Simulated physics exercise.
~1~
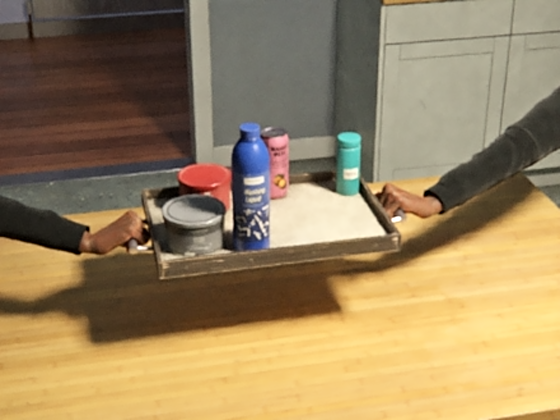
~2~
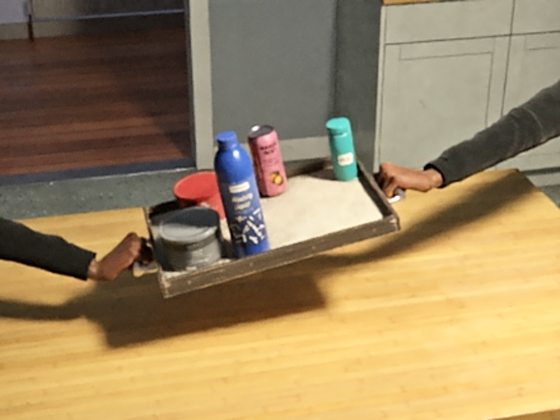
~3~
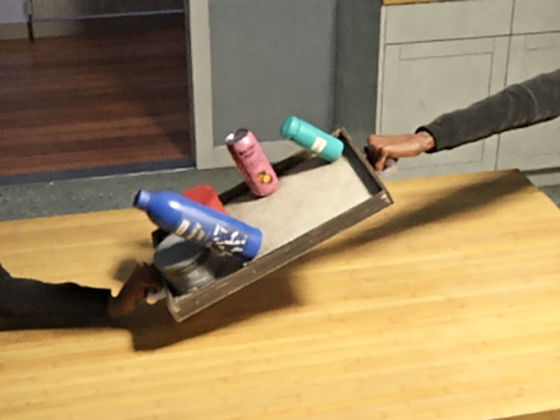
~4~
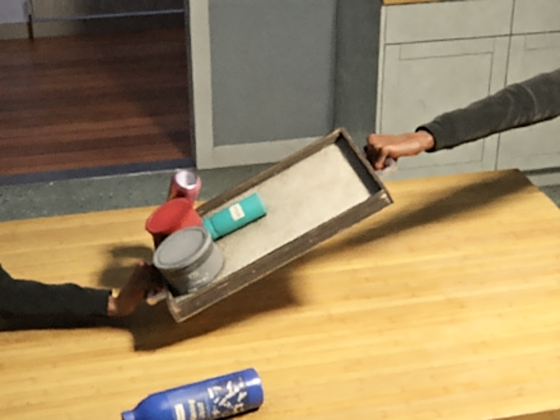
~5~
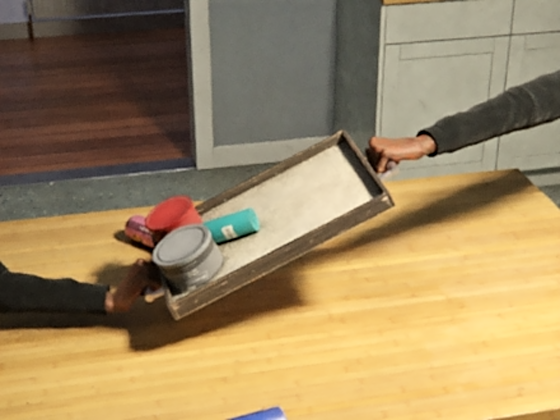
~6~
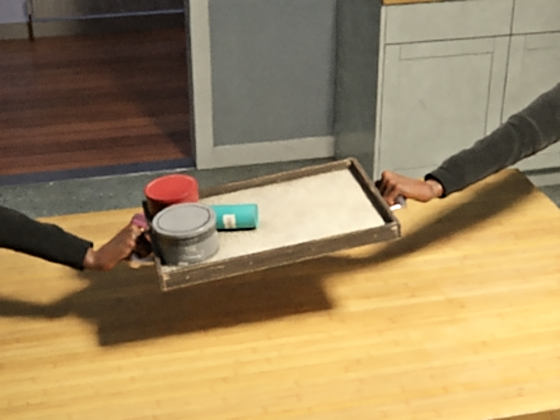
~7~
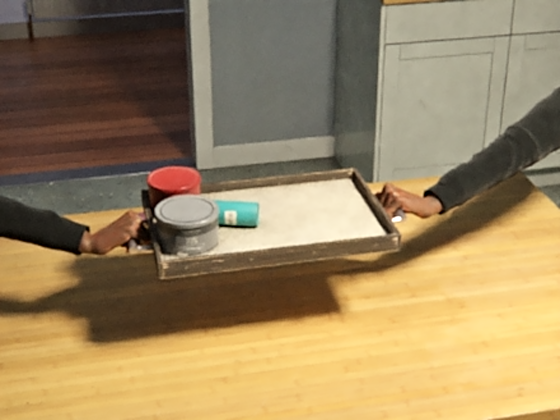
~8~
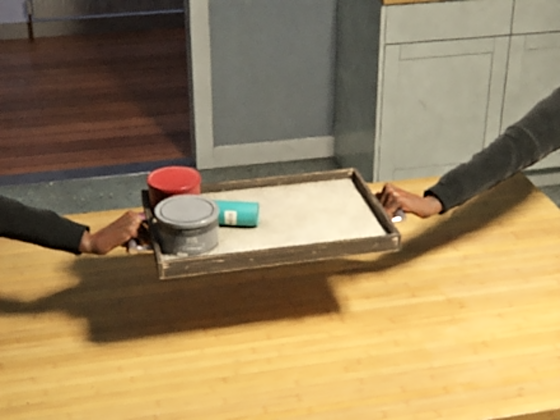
The clip shows two hands tilting a loaded tray down to the left above a wooden table, so a blue bottle and a pink can topple and leave it; levelled again, the tray still holds a red tub, a grey tub and a turquoise shaker on its side.
